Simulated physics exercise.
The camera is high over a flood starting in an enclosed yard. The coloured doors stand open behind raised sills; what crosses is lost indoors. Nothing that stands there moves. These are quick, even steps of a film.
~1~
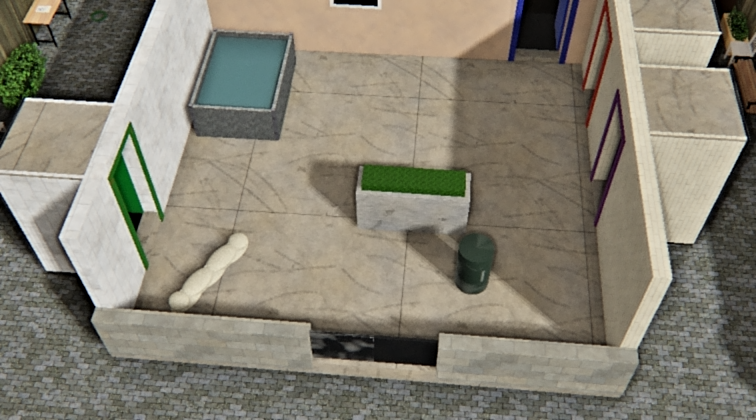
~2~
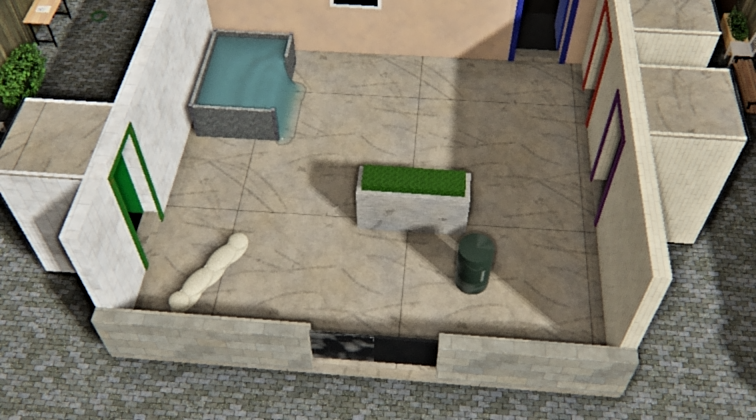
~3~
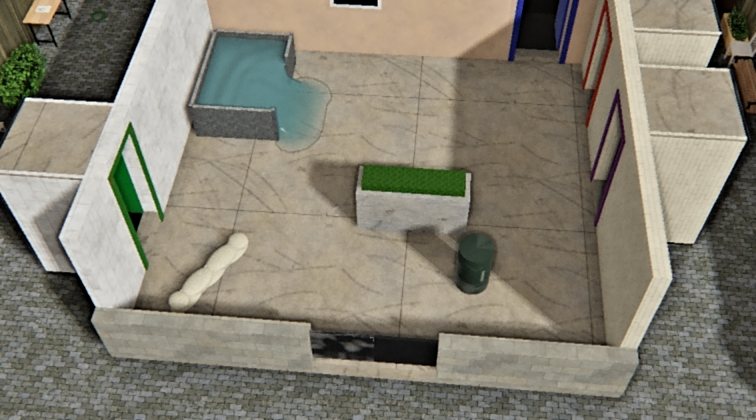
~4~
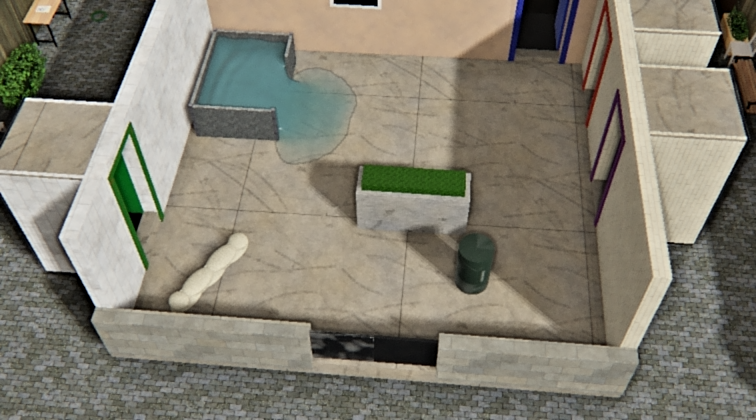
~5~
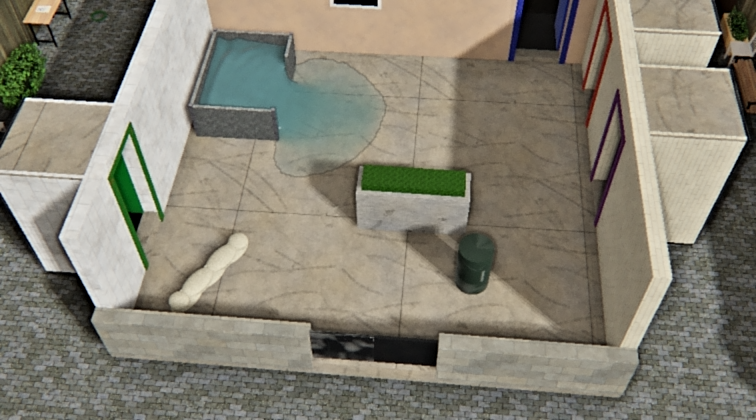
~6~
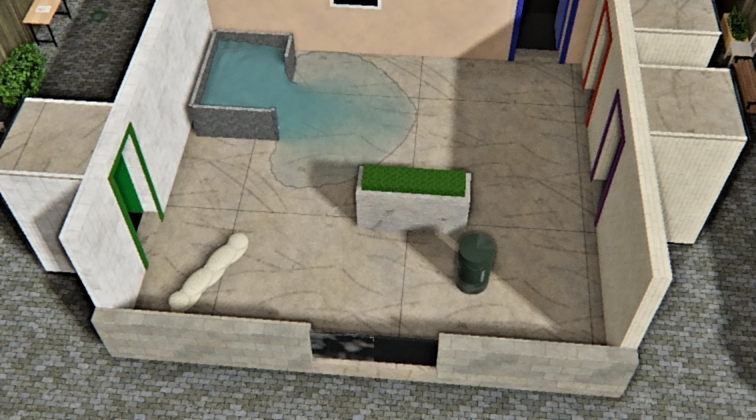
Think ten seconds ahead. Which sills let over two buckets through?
The red door lets in a lot; the blue door admits no more than that; the purple door lets in a lot; the green door admits no more than that.
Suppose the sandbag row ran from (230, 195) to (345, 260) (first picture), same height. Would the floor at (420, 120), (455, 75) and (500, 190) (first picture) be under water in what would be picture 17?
As listed: Covered, under water, flooded.
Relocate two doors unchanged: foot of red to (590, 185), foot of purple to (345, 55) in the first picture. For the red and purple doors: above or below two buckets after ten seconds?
My reading: The red one floods; the purple one stays under.
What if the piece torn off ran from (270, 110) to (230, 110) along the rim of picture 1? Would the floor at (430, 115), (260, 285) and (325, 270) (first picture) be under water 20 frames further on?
In turn: No water, under water, under water.
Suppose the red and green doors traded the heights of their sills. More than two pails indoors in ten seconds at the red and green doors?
Then: Red door is under, green door keeps below it.
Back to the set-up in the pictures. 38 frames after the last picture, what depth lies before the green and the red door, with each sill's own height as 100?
About 0 and 140 per cent.
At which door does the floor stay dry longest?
That is the door marked green.
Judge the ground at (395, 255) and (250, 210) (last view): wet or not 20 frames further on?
As listed: Not flooded, no water.
A moment on, water covers 30 % of the floor; the red door not reached, the blue door not reached, the purple door not reached, the green door not reached.
Next, water covers 45 % of the floor; the red door under two buckets in, the blue door wet at the sill, nothing in, the purple door wet at the sill, nothing in, the green door not reached.
Then, water covers 55 % of the floor; the red door over two buckets in, the blue door wet at the sill, nothing in, the purple door over two buckets in, the green door not reached.
Later, water covers 65 % of the floor; the red door far over two buckets in, the blue door under two buckets in, the purple door far over two buckets in, the green door not reached.
In the end, water covers 90 % of the floor; the red door far over two buckets in, the blue door under two buckets in, the purple door far over two buckets in, the green door wet at the sill, nothing in.
